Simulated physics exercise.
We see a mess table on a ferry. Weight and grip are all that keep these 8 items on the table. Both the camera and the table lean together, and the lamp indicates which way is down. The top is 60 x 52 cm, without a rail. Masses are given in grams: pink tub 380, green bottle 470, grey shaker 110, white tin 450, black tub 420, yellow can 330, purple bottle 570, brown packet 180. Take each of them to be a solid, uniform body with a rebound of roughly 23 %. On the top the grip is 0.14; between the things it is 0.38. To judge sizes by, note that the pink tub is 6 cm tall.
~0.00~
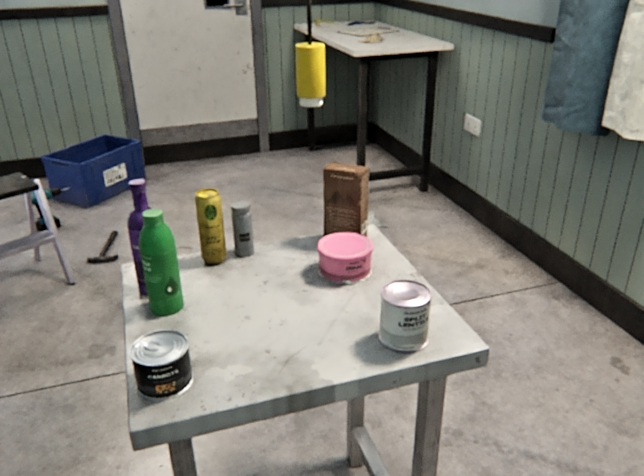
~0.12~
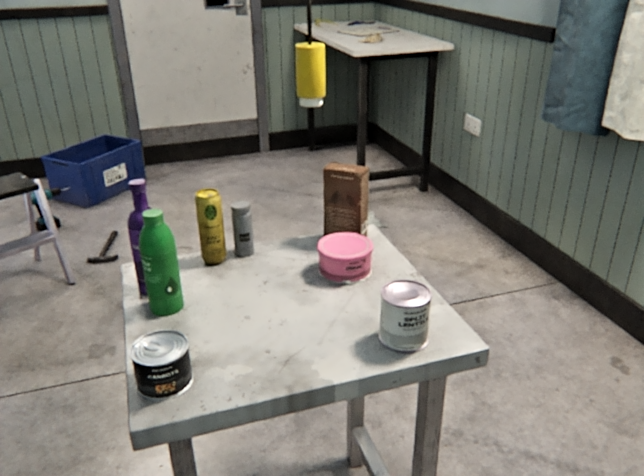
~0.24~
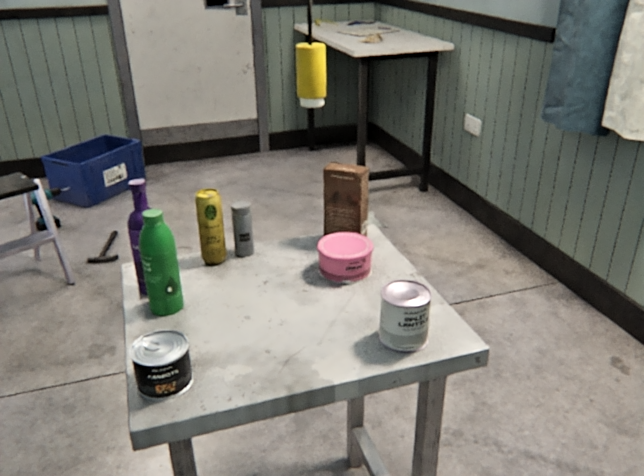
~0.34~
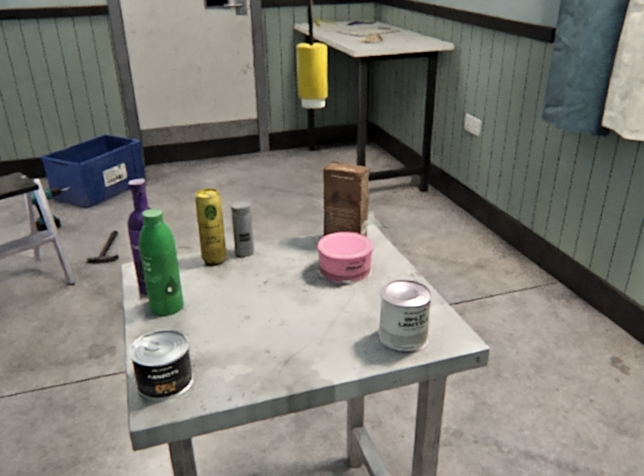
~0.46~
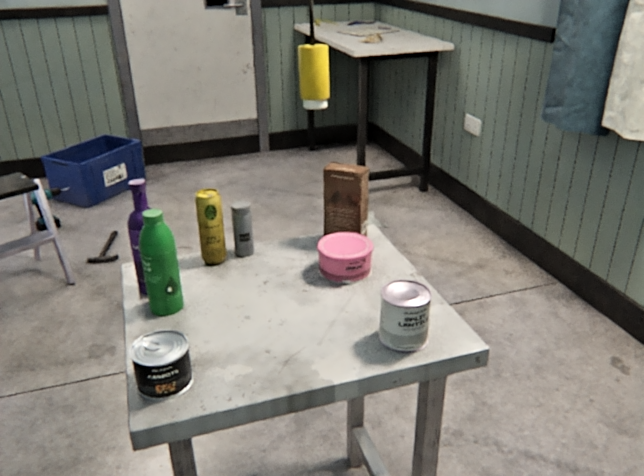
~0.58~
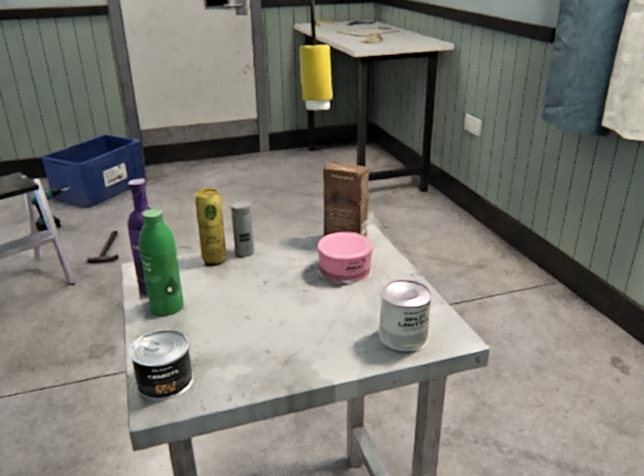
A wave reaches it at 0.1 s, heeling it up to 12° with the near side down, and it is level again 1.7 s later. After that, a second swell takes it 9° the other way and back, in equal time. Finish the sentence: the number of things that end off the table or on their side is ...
... just two.
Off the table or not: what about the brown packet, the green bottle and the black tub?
Well, the brown packet does not come off, the green bottle does not come off, and the black tub does come off.
By 1.28 s, boat heeled 8°, near side down; white tin and black tub now off the table; green bottle 10 cm from its spot near (165, 288); pink tub 10 cm from its spot near (361, 280).
By 1.58 s, boat heeled 2°, near side down; green bottle 17 cm from its spot near (168, 310); pink tub 16 cm from its spot near (374, 296); brown packet 18 cm from its spot.
When it is over (4.0 s), off the table, white tin and black tub; not toppled but over 5 cm from the start, pink tub, green bottle, grey shaker, yellow can, purple bottle and brown packet. End places, in pixels of the last picture, pink tub near (372, 294), green bottle near (168, 308).
